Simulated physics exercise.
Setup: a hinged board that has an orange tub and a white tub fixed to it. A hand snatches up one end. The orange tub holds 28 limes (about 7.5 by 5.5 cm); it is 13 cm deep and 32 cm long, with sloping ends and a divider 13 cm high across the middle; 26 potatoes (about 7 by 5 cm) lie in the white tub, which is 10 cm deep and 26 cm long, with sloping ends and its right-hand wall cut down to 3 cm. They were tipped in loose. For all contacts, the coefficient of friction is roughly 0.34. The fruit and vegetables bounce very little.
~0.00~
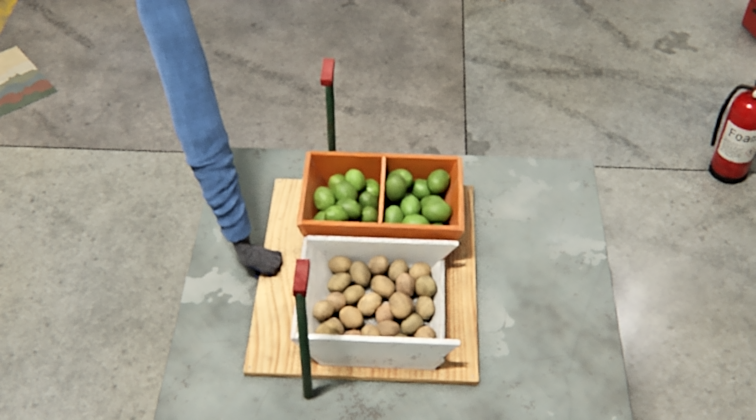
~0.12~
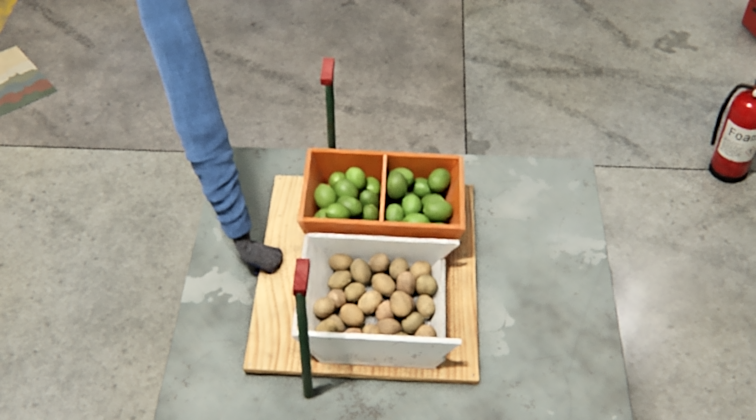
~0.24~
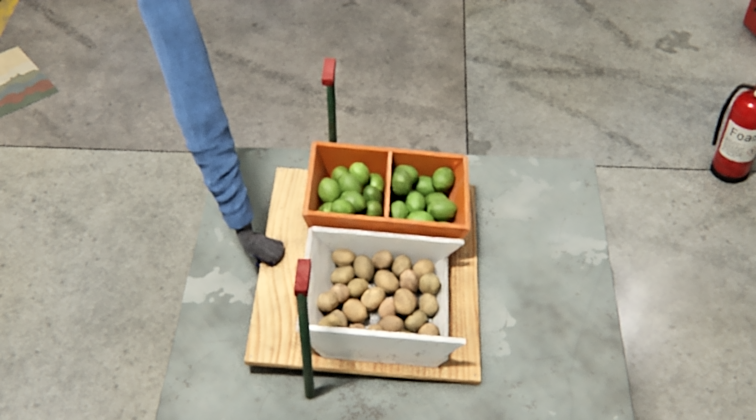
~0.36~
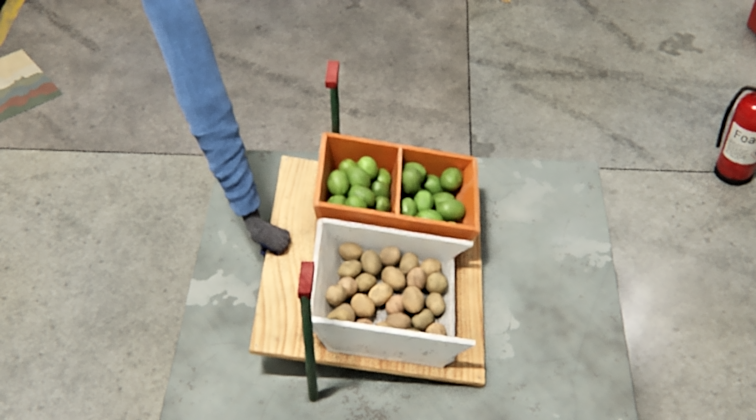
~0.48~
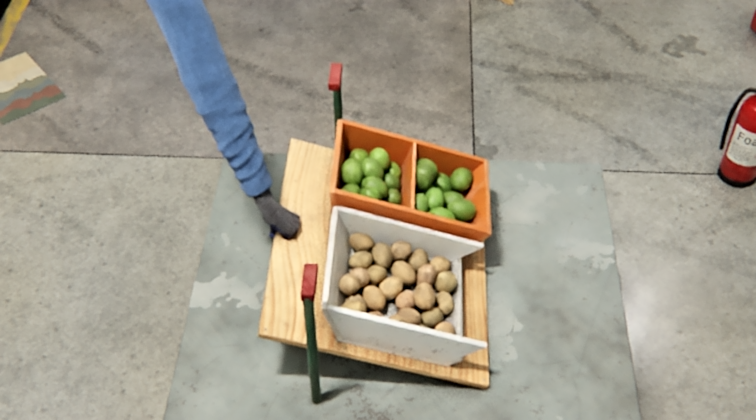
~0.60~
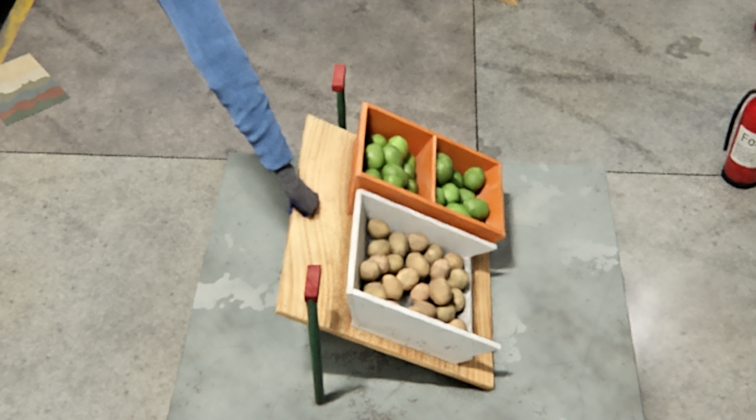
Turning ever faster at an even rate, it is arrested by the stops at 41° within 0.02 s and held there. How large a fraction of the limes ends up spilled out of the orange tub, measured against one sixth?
The spilled fraction is smaller than one sixth.
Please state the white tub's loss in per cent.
The white tub comes in at 60 in a hundred.
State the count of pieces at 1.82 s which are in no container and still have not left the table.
About 16 of them.
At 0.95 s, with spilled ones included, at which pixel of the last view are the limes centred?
In the last view, the centre sits near (448, 181).
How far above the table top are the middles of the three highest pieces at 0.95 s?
Height, averaged: Around 32 cm.
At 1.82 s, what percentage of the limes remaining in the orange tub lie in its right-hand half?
Near 50 per cent.
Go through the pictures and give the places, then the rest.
In the first frame (we follow the rim corner now nearest the camera), orange tub at (459, 228); white tub at (460, 342); tilt 0°; nothing out yet.
In the second frame, orange tub at (461, 227); white tub at (461, 341); tilt 1°.
In the third frame, orange tub at (466, 227); white tub at (466, 341); tilt 5°.
In the fourth frame, orange tub at (475, 229); white tub at (475, 343); tilt 10°.
In the fifth frame, orange tub at (487, 231); white tub at (487, 345); tilt 18°.
In the sixth frame, orange tub at (502, 233); white tub at (501, 347); tilt 28°; nothing out yet.
After 0.71 s, the lift is arrested.
After 0.81 s, tilt 41°; 0 of 28 out of the orange tub and 0 of 26 out of the white tub.
After 0.95 s, tilt 41°; 0 of 28 out of the orange tub and 1 of 26 out of the white tub.
After 1.21 s, tilt 41°; 0 of 28 out of the orange tub and 9 of 26 out of the white tub.
Outcome (at 1.82 s), 0 of 28 out of the orange tub and 15 of 26 out of the white tub. Asked share, 0 of 28, 0 per cent.
